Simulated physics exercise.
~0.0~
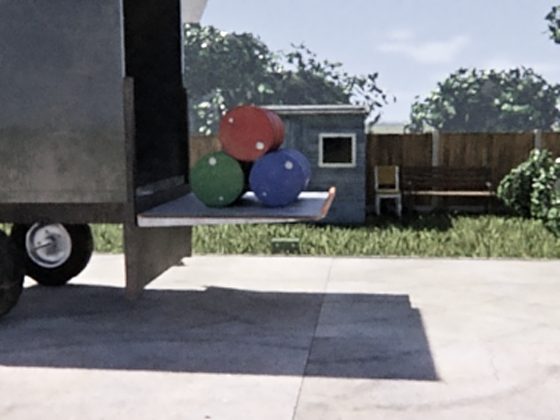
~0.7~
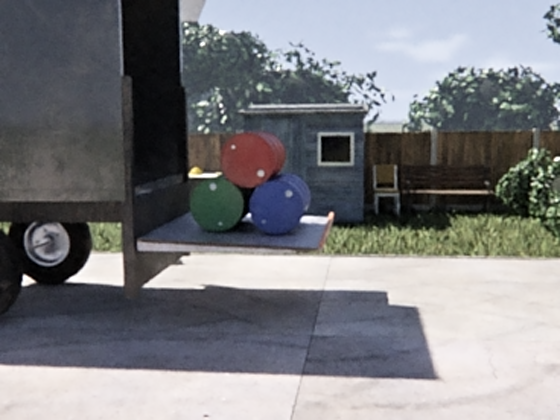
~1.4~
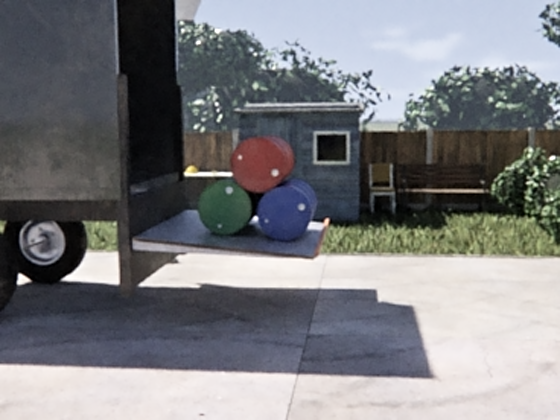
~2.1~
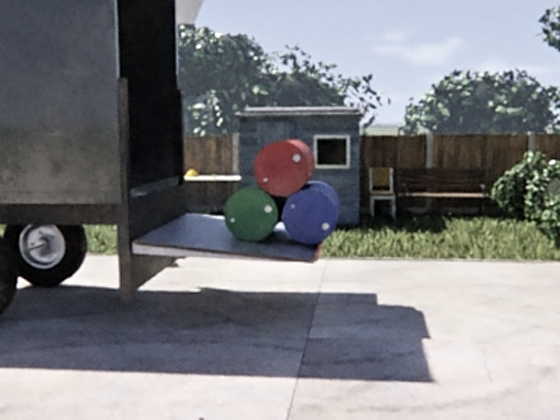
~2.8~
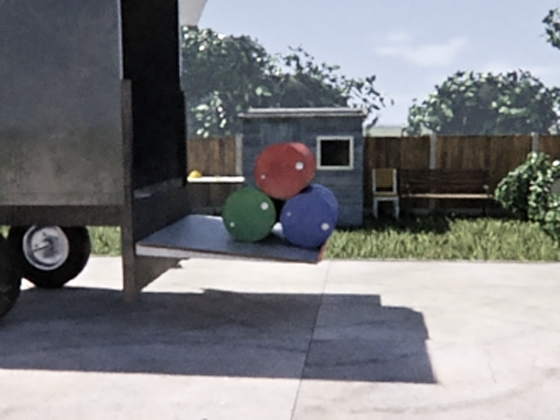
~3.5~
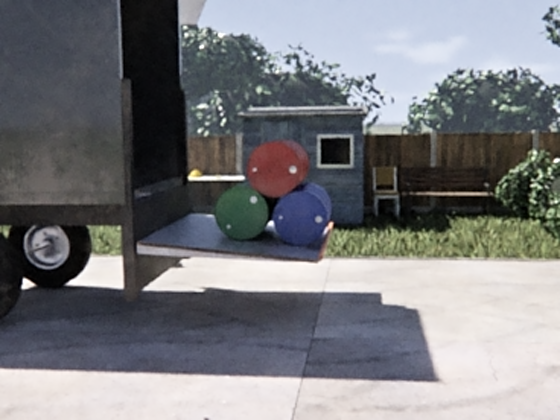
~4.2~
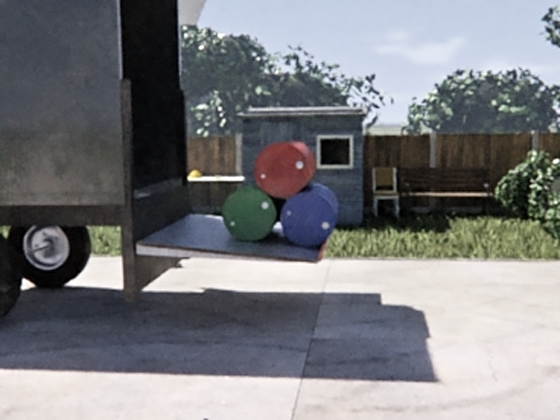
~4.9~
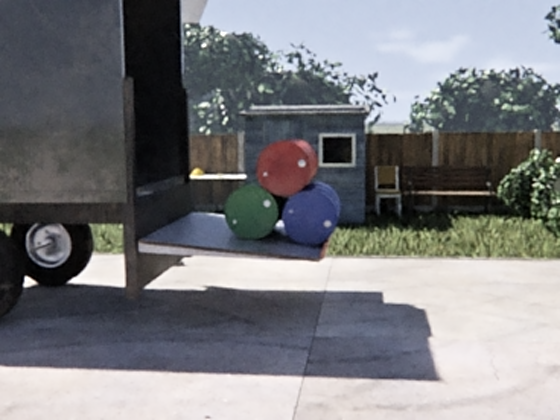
The clip opens on a red drum resting on top of a green one and a blue one, stacked on a lift platform at the back of a vehicle, with a shed and fence behind. The platform sinks a little and tilts down towards its outer edge on the right. The drums then roll right together, still stacked, until the blue one is at the edge. They roll a short way back to the left, then return to the right. They come to rest with all three still on the sloping platform, red on top and blue nearest the edge.
